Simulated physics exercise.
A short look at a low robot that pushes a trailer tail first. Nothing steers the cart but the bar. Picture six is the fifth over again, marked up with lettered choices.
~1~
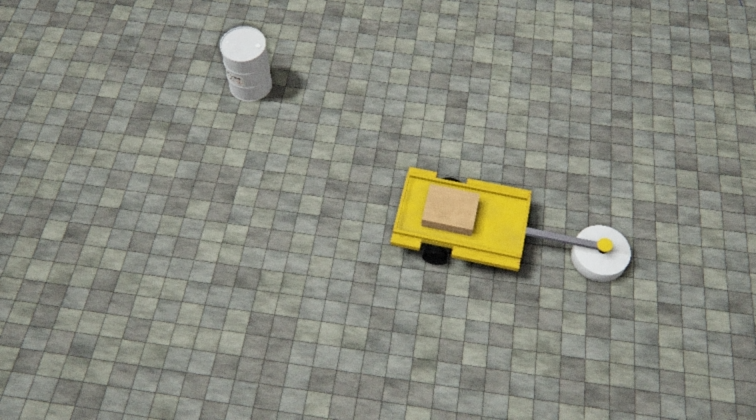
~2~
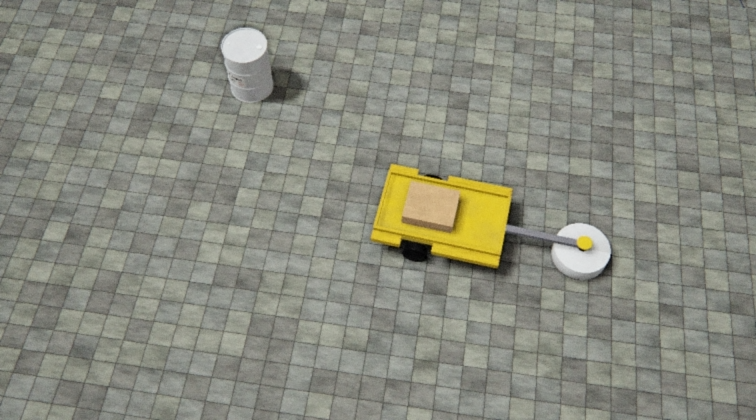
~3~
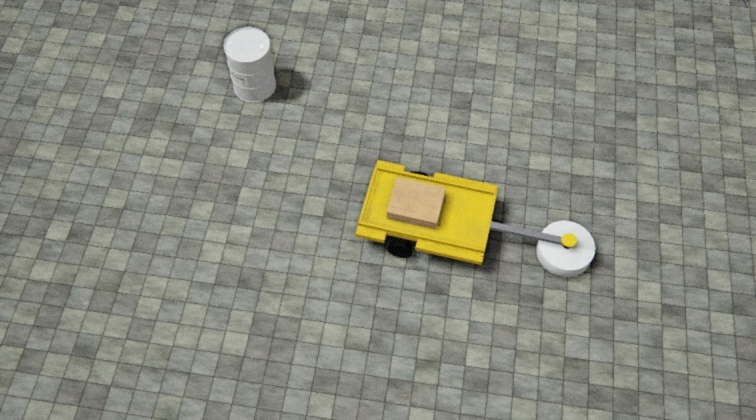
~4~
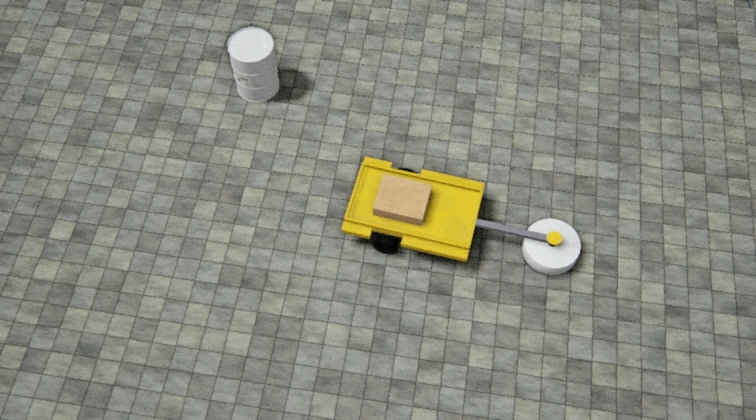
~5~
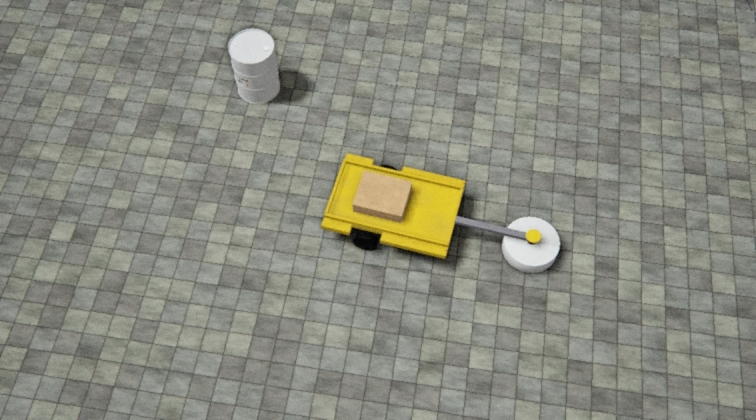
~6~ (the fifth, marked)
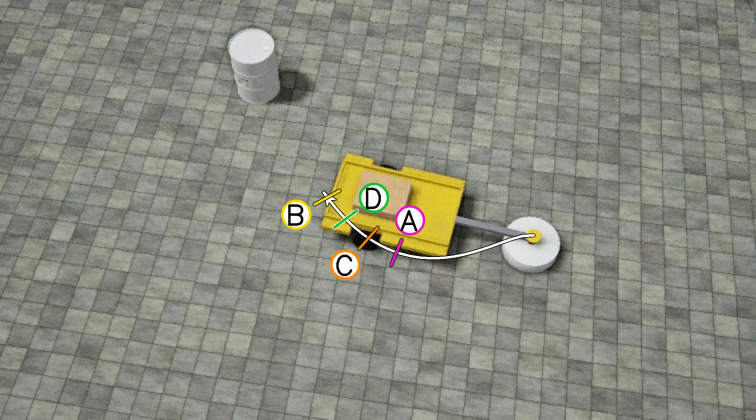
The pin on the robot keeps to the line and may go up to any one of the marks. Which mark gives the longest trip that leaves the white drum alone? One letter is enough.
No farther than C.
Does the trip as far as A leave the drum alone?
Yes.
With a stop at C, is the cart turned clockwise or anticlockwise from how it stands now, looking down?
Clockwise.
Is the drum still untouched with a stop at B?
No.
On the marked copy, A at (397, 252); B at (327, 197); C at (369, 238); D at (346, 219); the route from (534, 235) via (410, 256) to (324, 192).
With C. Early on, robot (476, 258), cart (351, 192).
Further on, robot (417, 264), cart (314, 174).
At the end, robot (369, 245), cart (283, 147); nothing has been touched.
As for the rest, A is safe but short; B is too far, the drum has been hit; D is too far, the drum has been hit.
